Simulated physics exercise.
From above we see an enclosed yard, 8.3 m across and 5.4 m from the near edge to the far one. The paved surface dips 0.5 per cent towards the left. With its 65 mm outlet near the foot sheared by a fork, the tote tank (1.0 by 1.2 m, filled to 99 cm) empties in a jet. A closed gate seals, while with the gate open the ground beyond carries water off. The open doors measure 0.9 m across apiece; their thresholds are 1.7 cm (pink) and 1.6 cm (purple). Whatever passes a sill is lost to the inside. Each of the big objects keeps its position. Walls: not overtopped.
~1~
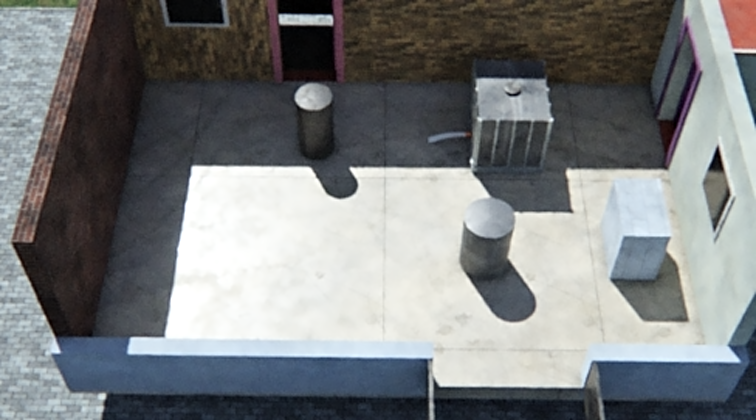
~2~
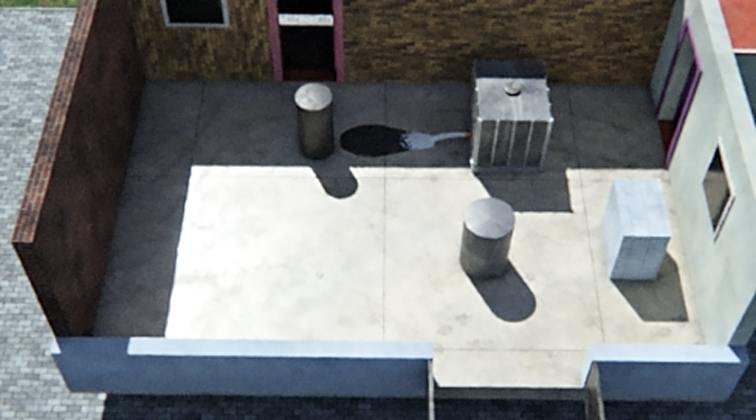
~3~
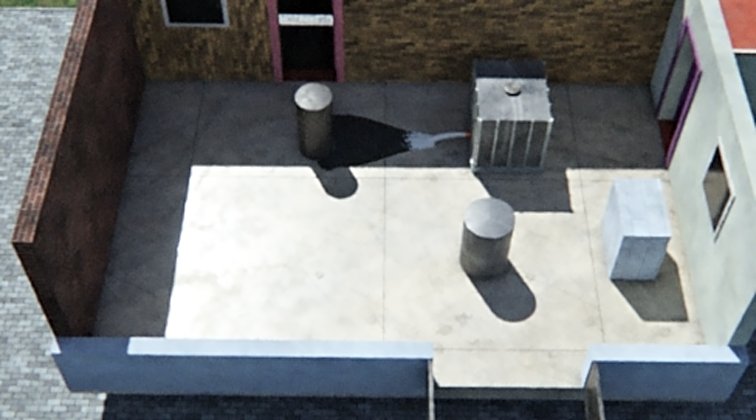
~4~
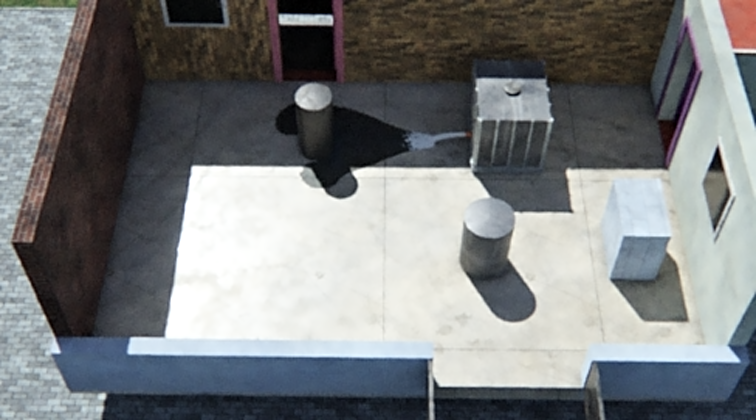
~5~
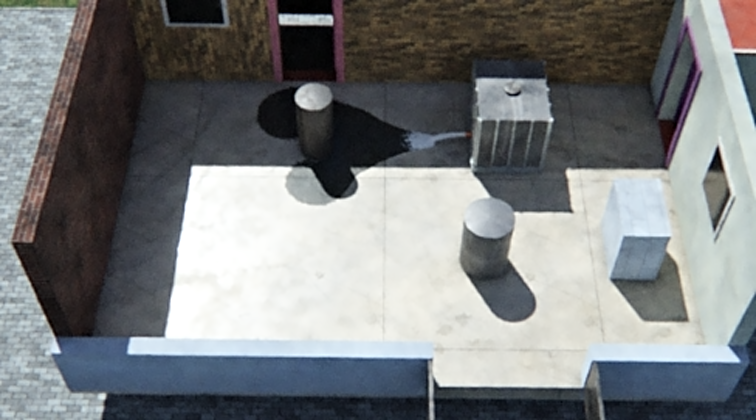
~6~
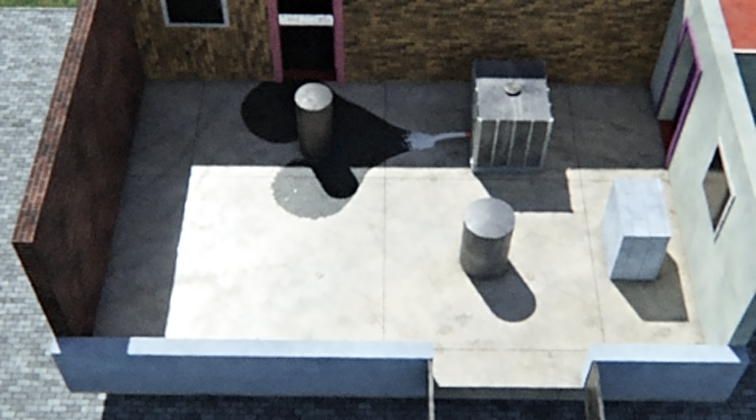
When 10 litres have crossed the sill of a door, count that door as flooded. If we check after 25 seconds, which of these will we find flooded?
On that check, the pink door will not be flooded; the purple door will not be flooded.
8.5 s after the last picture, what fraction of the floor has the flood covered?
Near 25 per cent of the floor.
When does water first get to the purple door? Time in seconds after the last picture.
Purple not in the 25 s.
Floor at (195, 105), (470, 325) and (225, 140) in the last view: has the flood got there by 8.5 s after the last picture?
Respectively: Covered, clear and covered.
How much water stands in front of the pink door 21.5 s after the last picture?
I'd put it at around 1.5 centimetres deep.
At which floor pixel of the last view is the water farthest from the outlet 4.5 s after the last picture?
In the last view, it's close to (145, 87).
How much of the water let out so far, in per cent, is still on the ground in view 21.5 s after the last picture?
Around 100 out of every hundred.
Then, 1.5 s after the last picture water covers 10 % of the floor and is deepest (5 cm) near (340, 146); pink door 1.7 cm at the sill, 0 L in, purple door not reached.
Then, 4.5 s after the last picture water covers 15 % of the floor and is deepest (5 cm) near (340, 146); pink door 1.8 cm at the sill, 0 L in, purple door not reached.
Then, 8.5 s after the last picture water covers 25 % of the floor and is deepest (5 cm) near (340, 146); pink door 1.8 cm at the sill, 0 L in, purple door not reached.
Then, 12.5 s after the last picture water covers 35 % of the floor and is deepest (5 cm) near (340, 146); pink door 1.7 cm at the sill, 0 L in, purple door not reached.
Then, 21.5 s after the last picture water covers 45 % of the floor and is deepest (5 cm) near (340, 146); pink door 1.7 cm at the sill, 1 L in, purple door not reached.
